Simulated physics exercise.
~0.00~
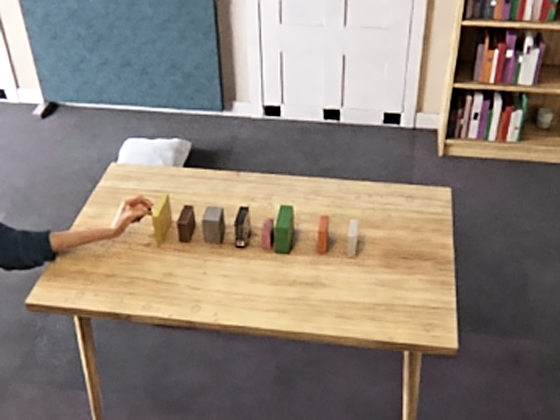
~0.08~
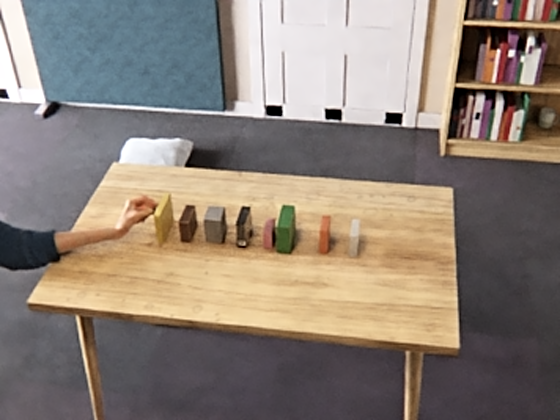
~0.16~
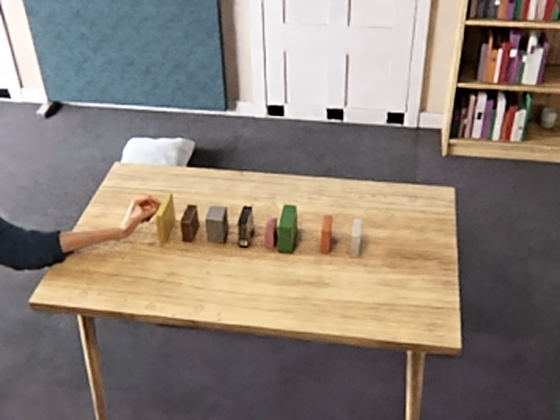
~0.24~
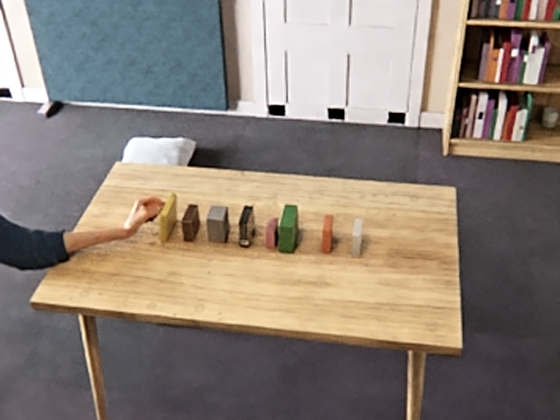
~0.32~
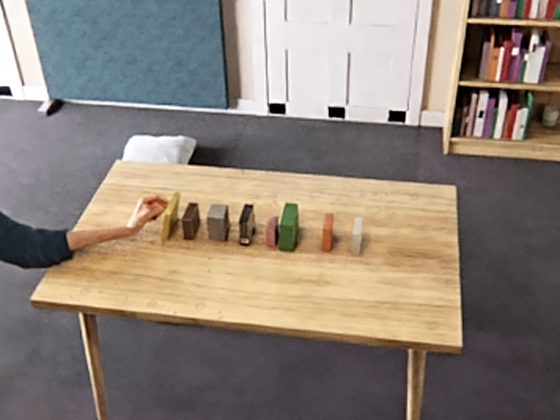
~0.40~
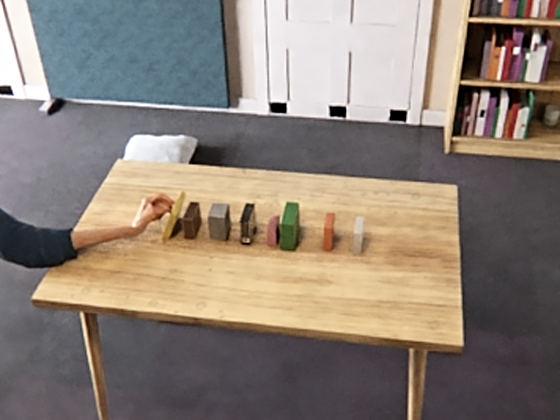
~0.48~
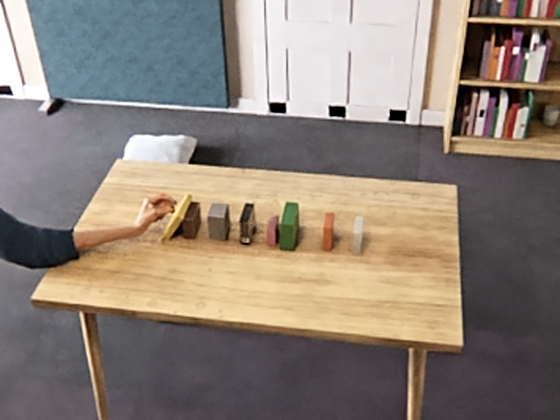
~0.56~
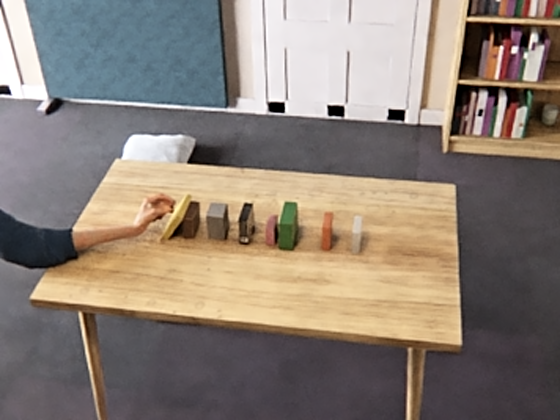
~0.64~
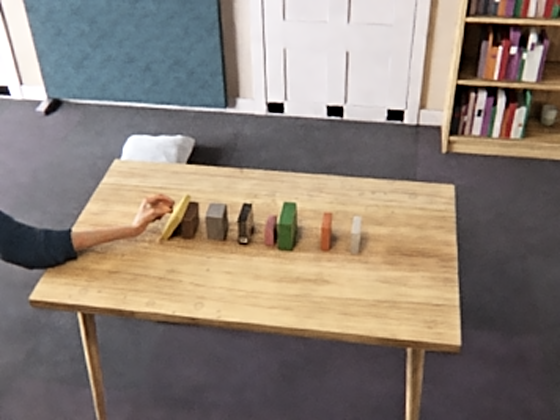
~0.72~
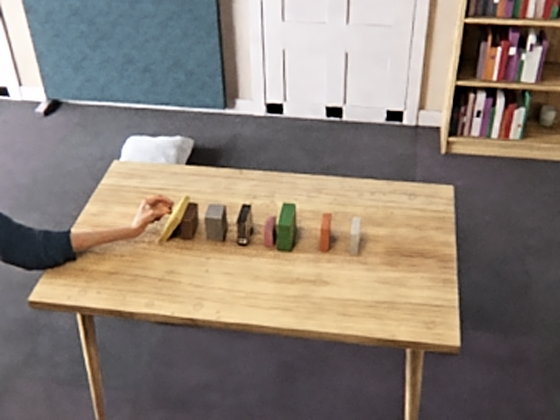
A row of flat pieces stands on end across a pale wooden table, filmed from slightly above by a gently swaying camera, with a blue-green panel, white doors and a bookshelf behind. From the left come yellow, brown, grey, black, pink, green and orange pieces, then a pale one at the right end. A hand reaching in from the left pushes the top of the yellow block, which slowly tilts rightward. It comes to rest leaning against the brown block, which shifts slightly askew. The hand stays close by, and the rest of the row, orange block included, remains standing.
